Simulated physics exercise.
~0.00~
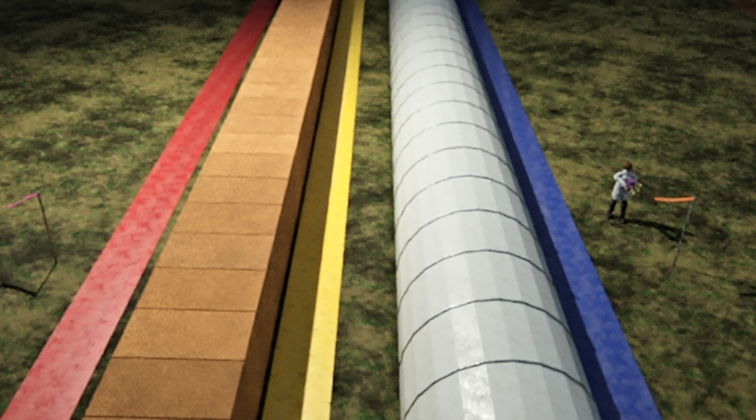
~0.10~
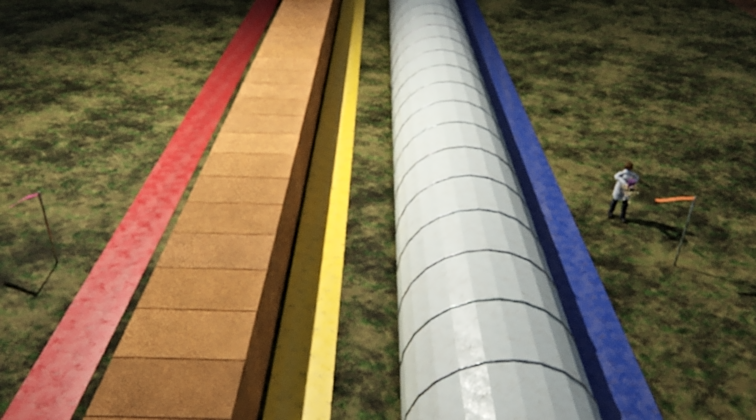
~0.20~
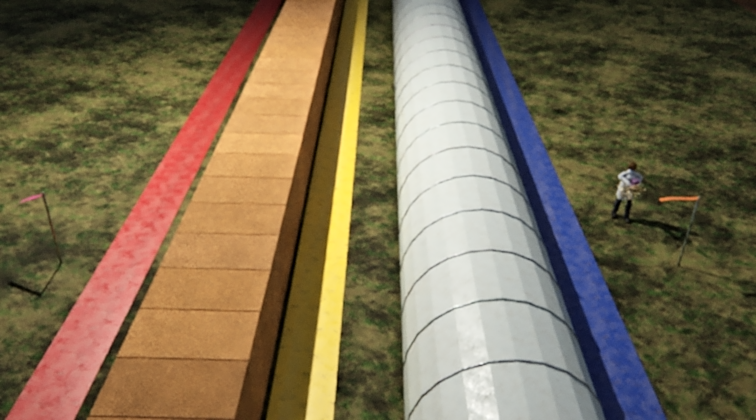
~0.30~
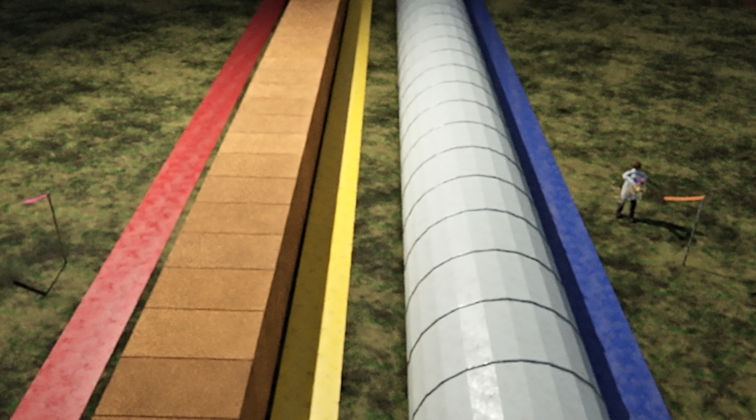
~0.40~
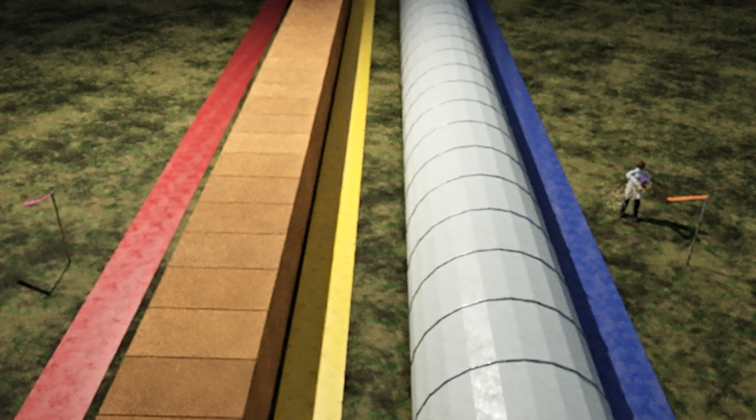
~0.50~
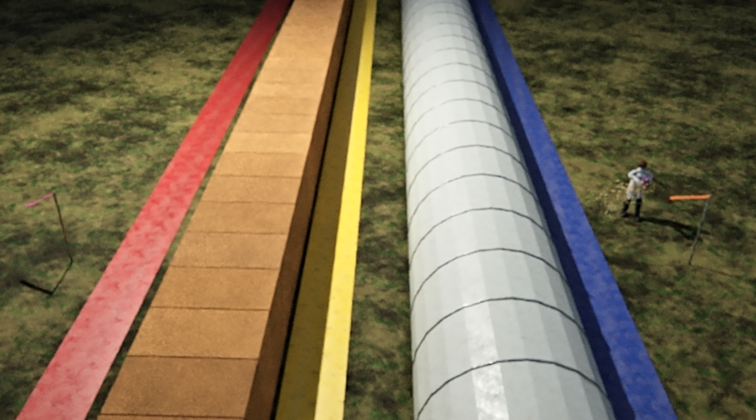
On a patchy green and brown field seen from above, long rows run away from the viewer into the distance. A red strip, a row of tan bales, a yellow strip, a pale ribbed tunnel and a blue strip lie left to right, with a pink-ribboned pole at left and a white-clad person beside an orange-ribboned pole at right. The view drifts very slightly, the ribbons waver, and pale specks spread around the person, who shifts slightly.
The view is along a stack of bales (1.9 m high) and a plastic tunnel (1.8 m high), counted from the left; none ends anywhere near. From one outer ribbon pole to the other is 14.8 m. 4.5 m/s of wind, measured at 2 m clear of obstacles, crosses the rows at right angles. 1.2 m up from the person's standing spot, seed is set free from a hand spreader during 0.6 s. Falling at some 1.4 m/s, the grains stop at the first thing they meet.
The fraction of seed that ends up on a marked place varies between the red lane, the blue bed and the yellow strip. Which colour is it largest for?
The largest fraction goes to blue.
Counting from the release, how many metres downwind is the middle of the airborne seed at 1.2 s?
The distance is close to 2.0 m.
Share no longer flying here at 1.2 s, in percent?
About 30 %.
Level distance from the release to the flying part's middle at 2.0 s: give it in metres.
It is around 2.5 m.
After 1.2 s, 28 % is no longer flying here, and 0 % lies on the yellow strip, 0 % on the red lane and 19 % on the blue bed; the middle of what still flies is 0.6 m above the low ground, near (573, 206).
After 2.0 s, 89 % is no longer flying here, and 0 % lies on the yellow strip, 0 % on the red lane and 56 % on the blue bed; the middle of what still flies is 0.9 m above the low ground, near (545, 194).
After 3.5 s, 98 % is no longer flying here, and 0 % lies on the yellow strip, 0 % on the red lane and 59 % on the blue bed.
After 8.0 s, 100 % is no longer flying here, and 0 % lies on the yellow strip, 0 % on the red lane and 59 % on the blue bed.
After 45.0 s, 100 % is no longer flying here, and 0 % lies on the yellow strip, 0 % on the red lane and 59 % on the blue bed.
